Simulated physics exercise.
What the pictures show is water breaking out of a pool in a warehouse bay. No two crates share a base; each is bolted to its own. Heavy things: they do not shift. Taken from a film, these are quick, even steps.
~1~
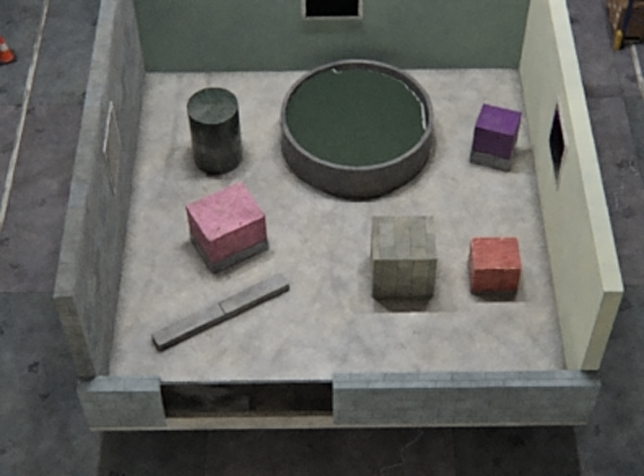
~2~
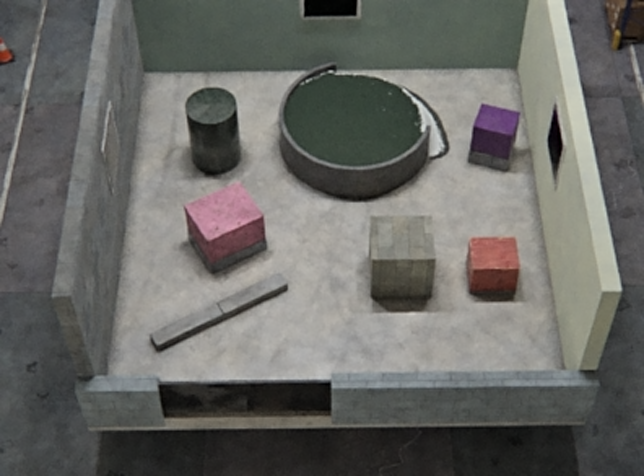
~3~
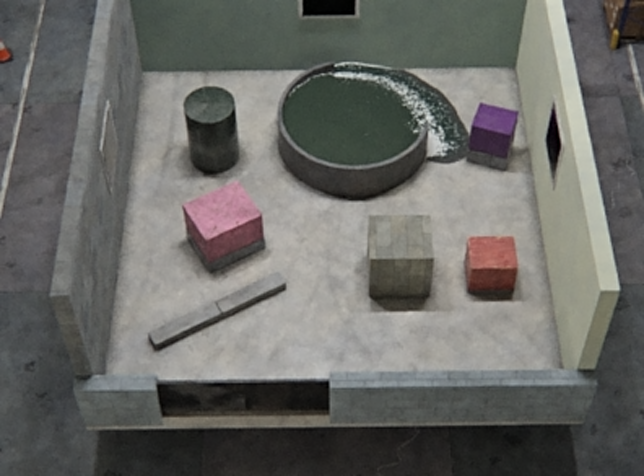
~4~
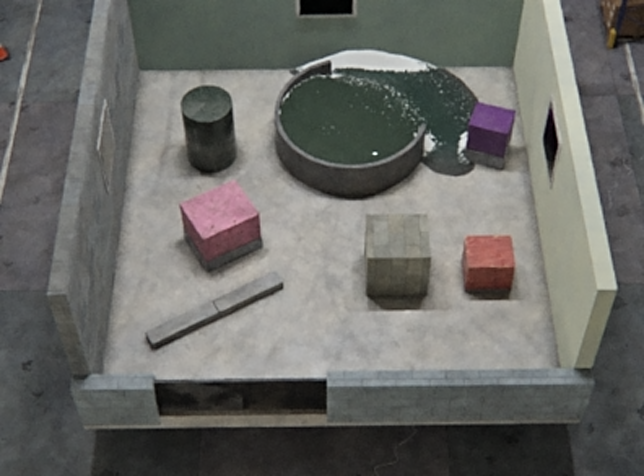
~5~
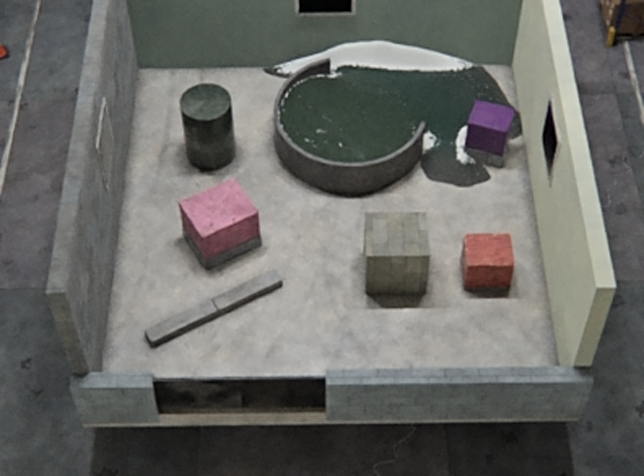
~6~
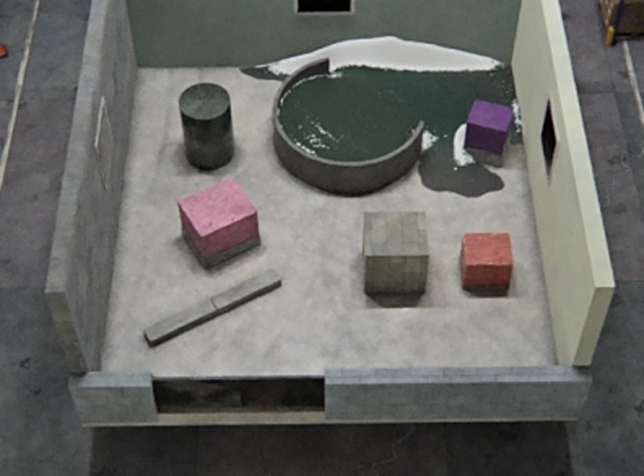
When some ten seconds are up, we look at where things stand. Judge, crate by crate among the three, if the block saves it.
The red crate will be wet; the purple crate will be wet; the pink crate will not even get damp.
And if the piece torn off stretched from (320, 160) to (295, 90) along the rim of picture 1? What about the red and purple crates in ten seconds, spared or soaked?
Log: Red crate is doused; purple crate stays clear.
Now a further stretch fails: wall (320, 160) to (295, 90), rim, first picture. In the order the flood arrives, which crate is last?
That would be the one in purple.
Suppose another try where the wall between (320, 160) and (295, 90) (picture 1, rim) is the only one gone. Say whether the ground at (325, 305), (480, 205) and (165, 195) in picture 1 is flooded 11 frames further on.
Taking the points one after the other, they come out inundated, not soaked and inundated.
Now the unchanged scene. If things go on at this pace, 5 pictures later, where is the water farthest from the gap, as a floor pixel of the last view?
I'd go with roughly (159, 70).
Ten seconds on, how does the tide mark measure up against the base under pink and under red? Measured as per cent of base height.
The first reaches around 30 in a hundred, the second around 500.
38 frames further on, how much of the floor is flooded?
I'd put it at roughly 80 per cent.
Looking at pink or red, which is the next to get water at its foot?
The one in red, then.
A moment on, water covers 25 % of the floor; the red crate not reached, the purple crate water round its plinth, the pink crate not reached.
Next, water covers 30 % of the floor; the red crate water round its plinth, the purple crate water round its plinth, the pink crate not reached.
Then, water covers 50 % of the floor; the red crate water round its plinth, the purple crate water round its plinth, the pink crate not reached.
Later, water covers 80 % of the floor; the red crate water round its plinth, the purple crate water round its plinth, the pink crate water round its plinth.
In the end, water covers 100 % of the floor; the red crate was topped, the purple crate was topped, the pink crate stayed above the water.
